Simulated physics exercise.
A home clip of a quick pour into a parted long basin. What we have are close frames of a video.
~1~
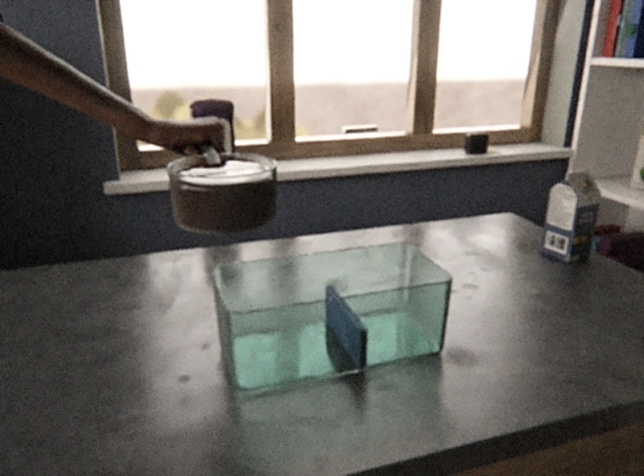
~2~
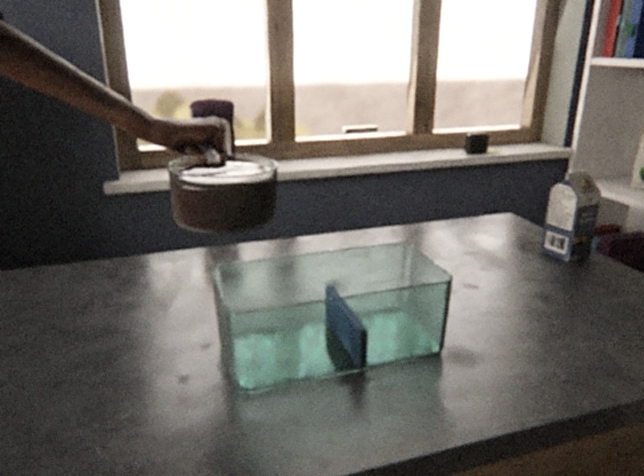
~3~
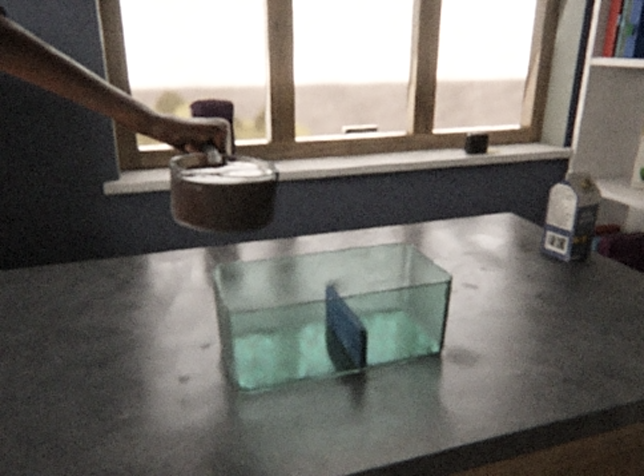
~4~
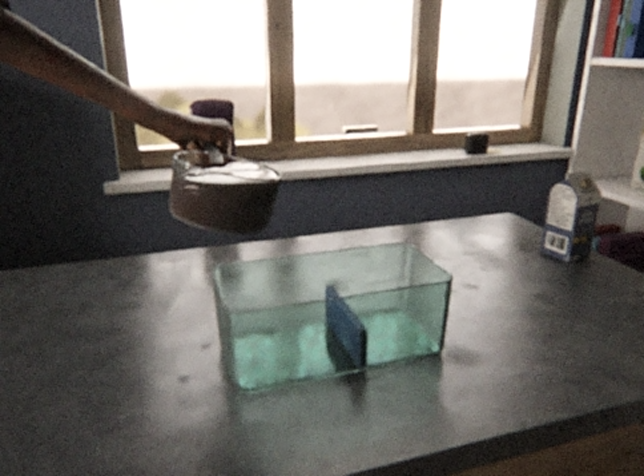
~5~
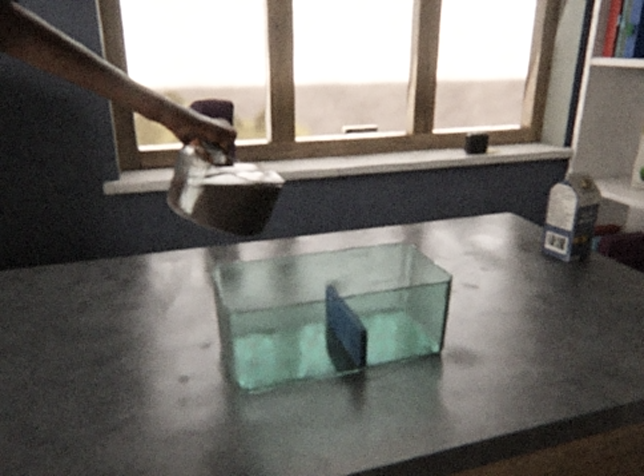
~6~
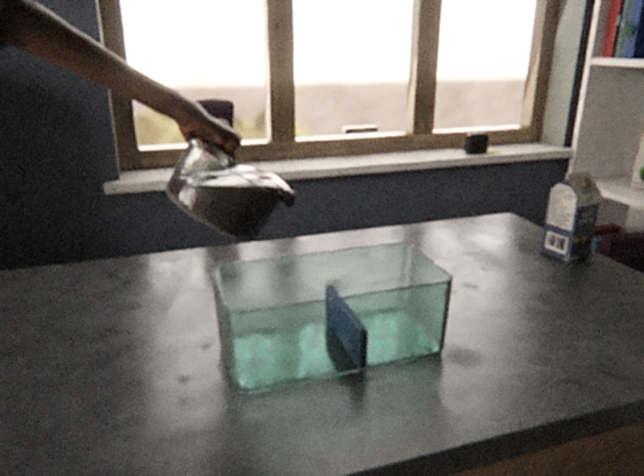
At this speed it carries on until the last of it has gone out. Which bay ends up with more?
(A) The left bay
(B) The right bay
A.
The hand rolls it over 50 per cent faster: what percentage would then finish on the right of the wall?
I'd say close to 5 per cent.
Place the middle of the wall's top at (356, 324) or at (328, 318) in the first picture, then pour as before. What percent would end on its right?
Try one about 15 %, try two about 30 %.
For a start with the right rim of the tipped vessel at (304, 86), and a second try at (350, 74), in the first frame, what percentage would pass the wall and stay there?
Close to 65 % for the first start and close to 85 % for the second.
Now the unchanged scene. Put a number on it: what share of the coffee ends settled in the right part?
Share approx. 5 per cent.
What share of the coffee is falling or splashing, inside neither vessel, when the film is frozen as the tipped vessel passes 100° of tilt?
Near 35 parts in a hundred.
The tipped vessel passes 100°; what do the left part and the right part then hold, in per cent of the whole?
Split: Left 45 per cent, right 0 per cent.
A moment on, the tilt is 100° and 20 per cent is still to pour, 45 is left of the wall and 0 right of it.
Next, the tilt is 118° and 1 per cent is still to pour, 91 is left of the wall and 1 right of it.
Then the tilt is 118° and 0 per cent is still to pour, 96 is left of the wall and 3 right of it.
Later the tilt is 118° and 0 per cent is still to pour, 95 is left of the wall and 3 right of it.
At rest 95 per cent lies left of the wall, 3 right of it and 2 outside.
